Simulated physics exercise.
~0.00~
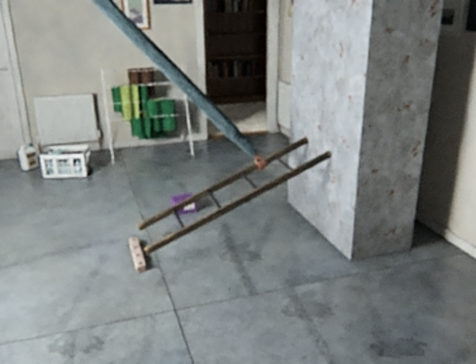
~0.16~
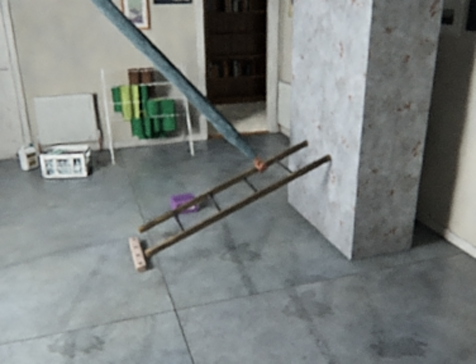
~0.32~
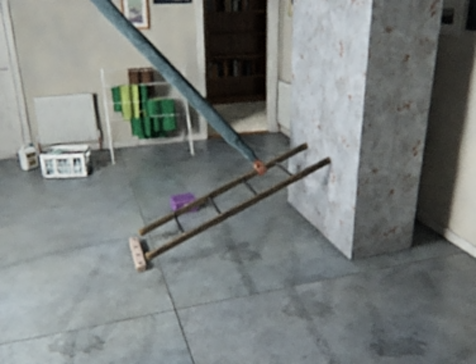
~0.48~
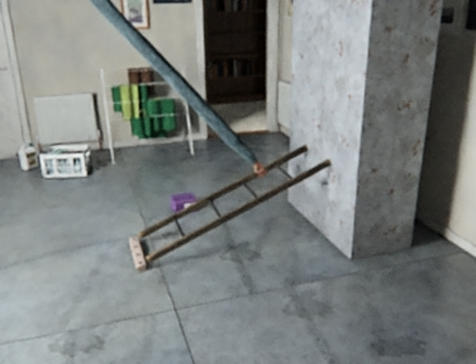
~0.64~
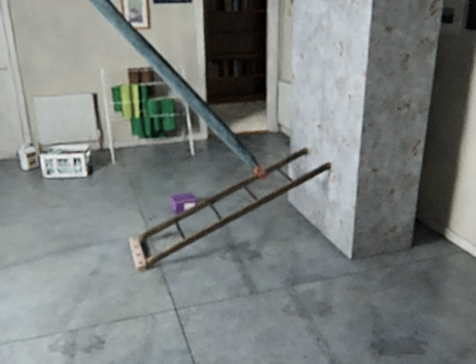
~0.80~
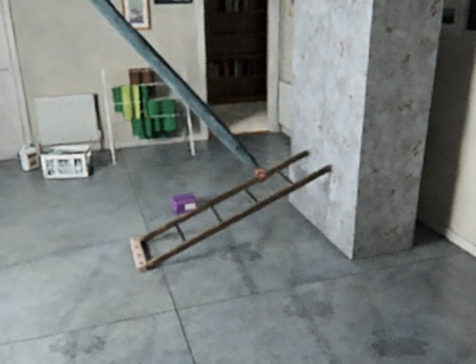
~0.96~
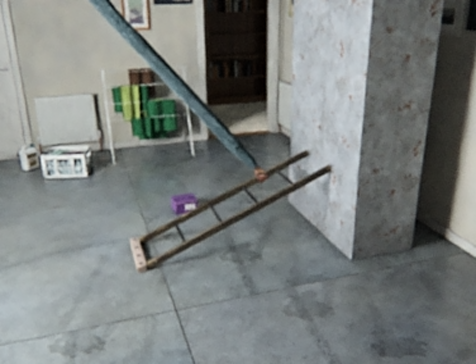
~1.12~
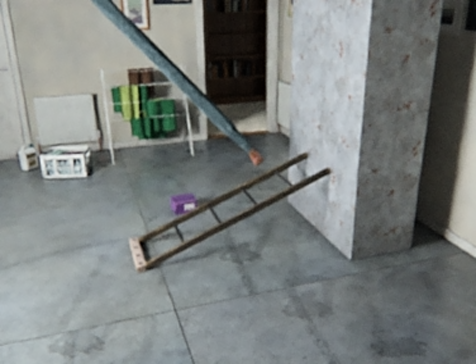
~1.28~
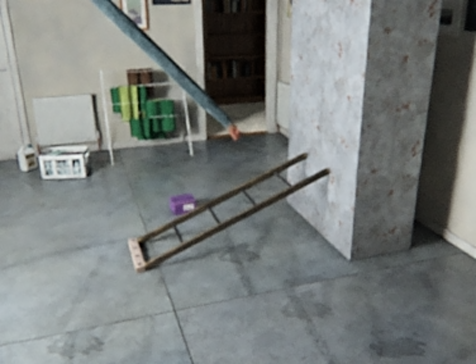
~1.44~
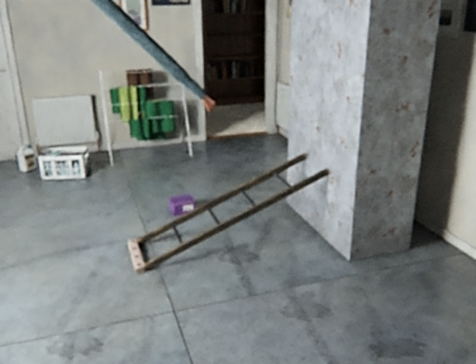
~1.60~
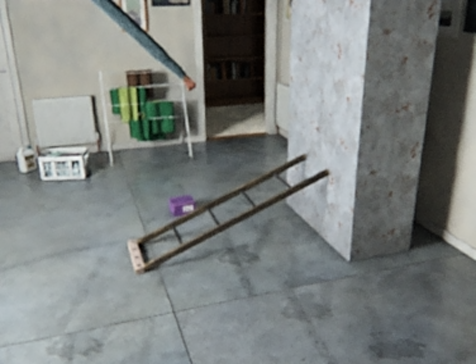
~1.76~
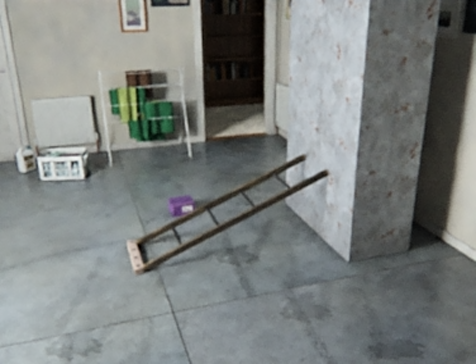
A ladder settles against a grey pillar as a hand releases it, and stays leaning.
